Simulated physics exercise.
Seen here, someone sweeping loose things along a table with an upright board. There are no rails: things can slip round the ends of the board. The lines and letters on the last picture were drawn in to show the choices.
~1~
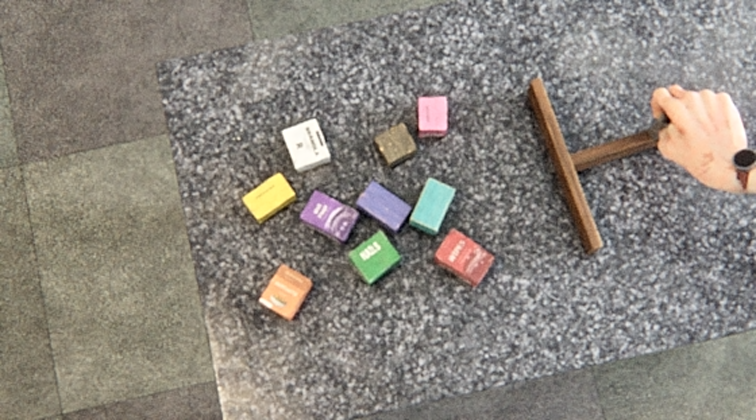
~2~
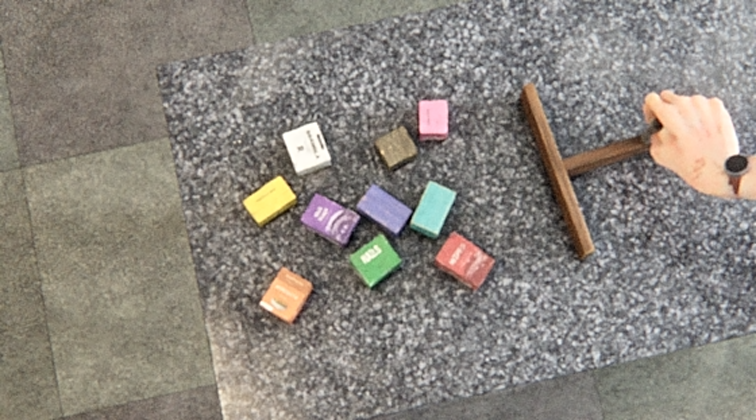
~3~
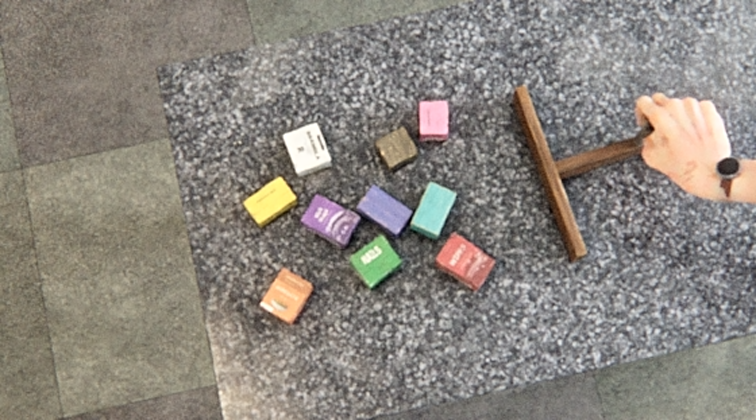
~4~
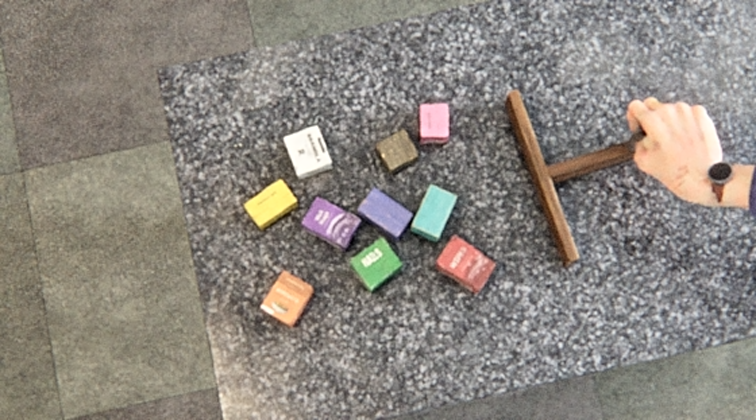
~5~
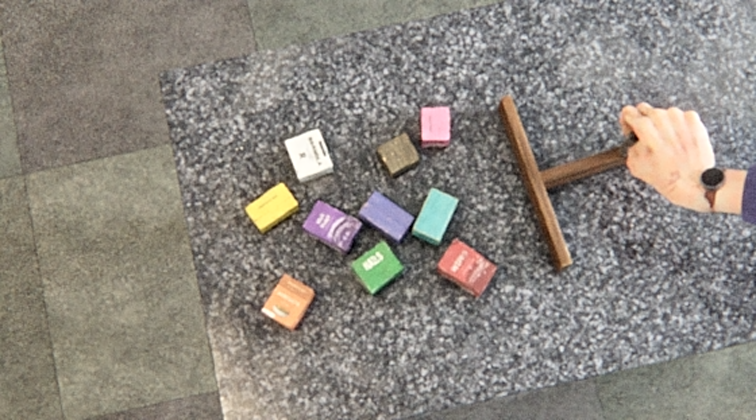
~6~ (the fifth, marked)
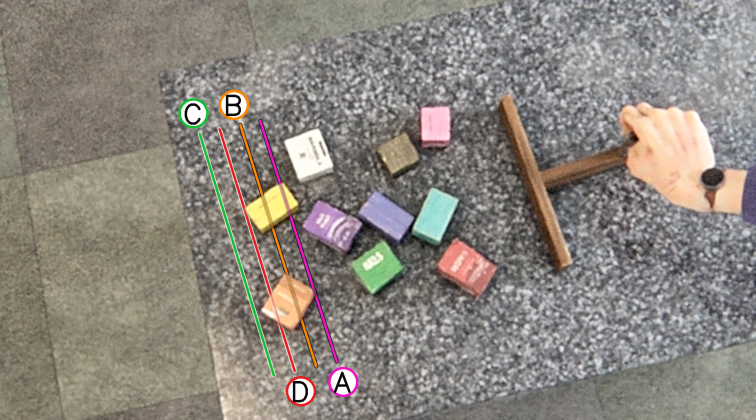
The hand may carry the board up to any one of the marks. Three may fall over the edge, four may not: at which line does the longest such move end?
D.
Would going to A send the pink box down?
No.
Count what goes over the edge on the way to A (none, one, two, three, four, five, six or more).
The count is none.
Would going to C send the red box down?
By then, no.
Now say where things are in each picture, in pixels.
The first frame shows yellow packet (269, 198); orange packet (286, 293); green box (375, 258).
The second frame shows board (559, 167); blue block (385, 211).
The third frame shows board (551, 169); black block (396, 150).
The fourth frame shows board (543, 174); purple box (331, 224).
The fifth frame shows board (536, 179); turquoise block (435, 217); yellow packet (272, 208); orange packet (288, 303).
On the marked copy, A at (298, 239); B at (277, 243); C at (236, 252); D at (256, 248).
With D. Early on, board (436, 200); pink box (391, 137); red box (436, 276).
Further on, board (335, 222); orange packet (254, 317); purple box (260, 251).
At the end, board (258, 238); orange packet over the edge; purple box over the edge; two fallen.
As for the rest, A is within the limit but short; B is within the limit but short; C drops six.
